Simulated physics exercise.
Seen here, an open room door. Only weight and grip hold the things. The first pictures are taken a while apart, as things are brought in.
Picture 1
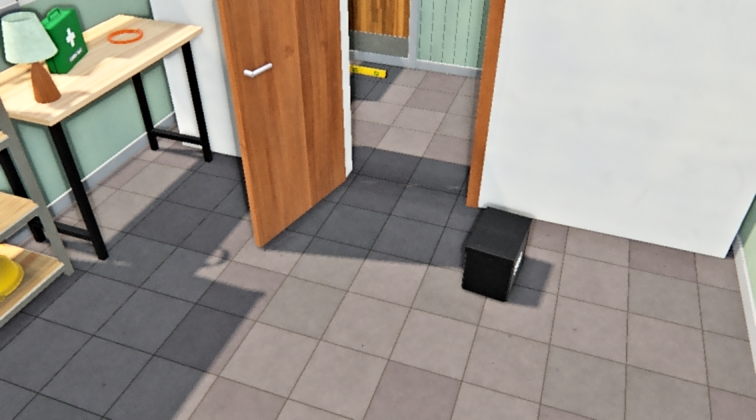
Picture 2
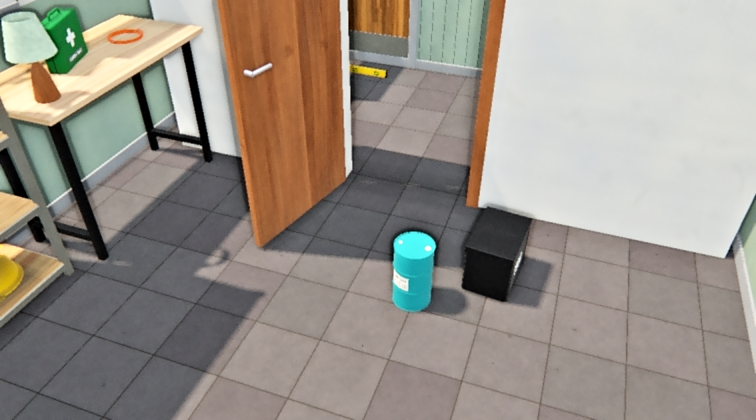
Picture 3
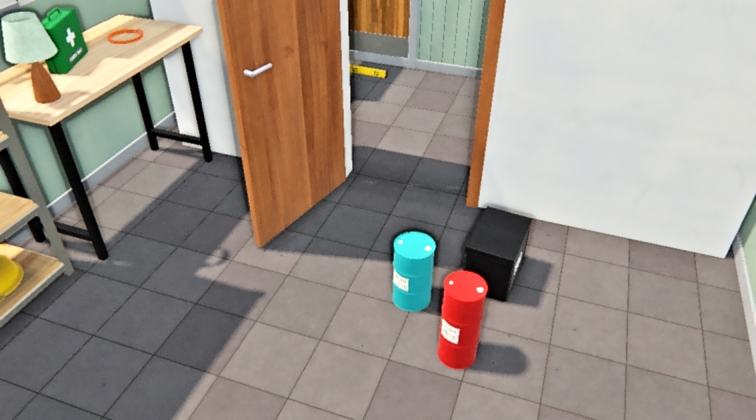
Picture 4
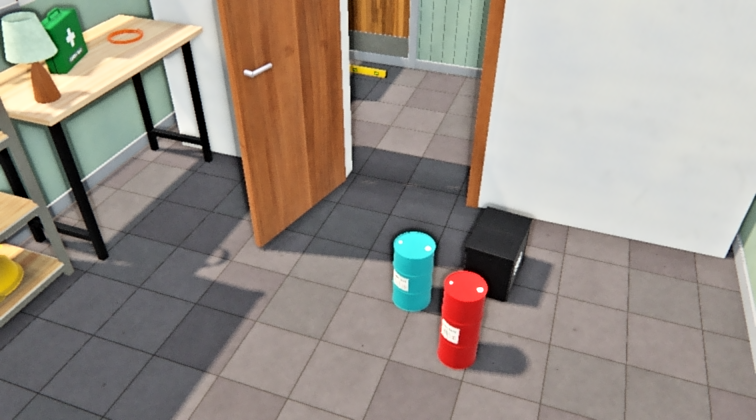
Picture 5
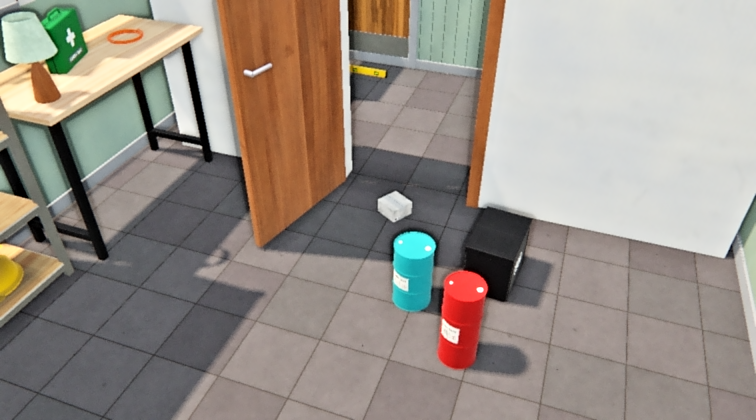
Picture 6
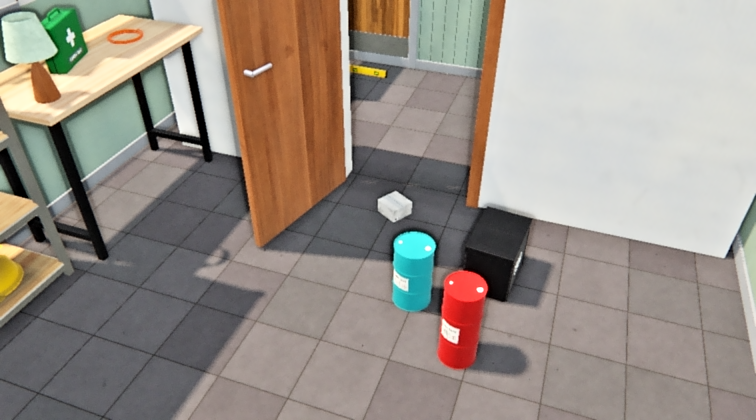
To begin with, a wooden door stands wide open in a tiled room, with a black tote on the floor near the doorway. A turquoise canister appears to the left of the tote, then a red canister in front. Finally, a small white box appears near the doorway, while the door stays still.
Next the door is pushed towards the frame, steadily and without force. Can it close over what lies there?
In the end the door closes.
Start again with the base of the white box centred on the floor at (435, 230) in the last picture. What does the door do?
Then it stops short.
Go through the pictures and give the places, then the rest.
Door wide open and still, in the first picture.
Door wide open and still; black tote (496, 254); turquoise canister (413, 272), in the second picture.
Door wide open and still; red canister (461, 322); black tote (496, 254), in the third picture.
Door wide open and still; turquoise canister (413, 272); red canister (461, 322), in the fourth picture.
Door wide open and still; black tote (496, 254); turquoise canister (413, 272), in the fifth picture.
Door wide open and still; white box (395, 206); red canister (461, 322), in the sixth picture.
Then, 1.60 s past the last view, open by 54°.
Then, 2.40 s past the last view, open by 20°; white box displaced about its own width near (410, 197).
Finally, open by 0°; moved from the start, white box; the other 3 still in place. Final places as the last picture's camera would see them, white box near (421, 181).
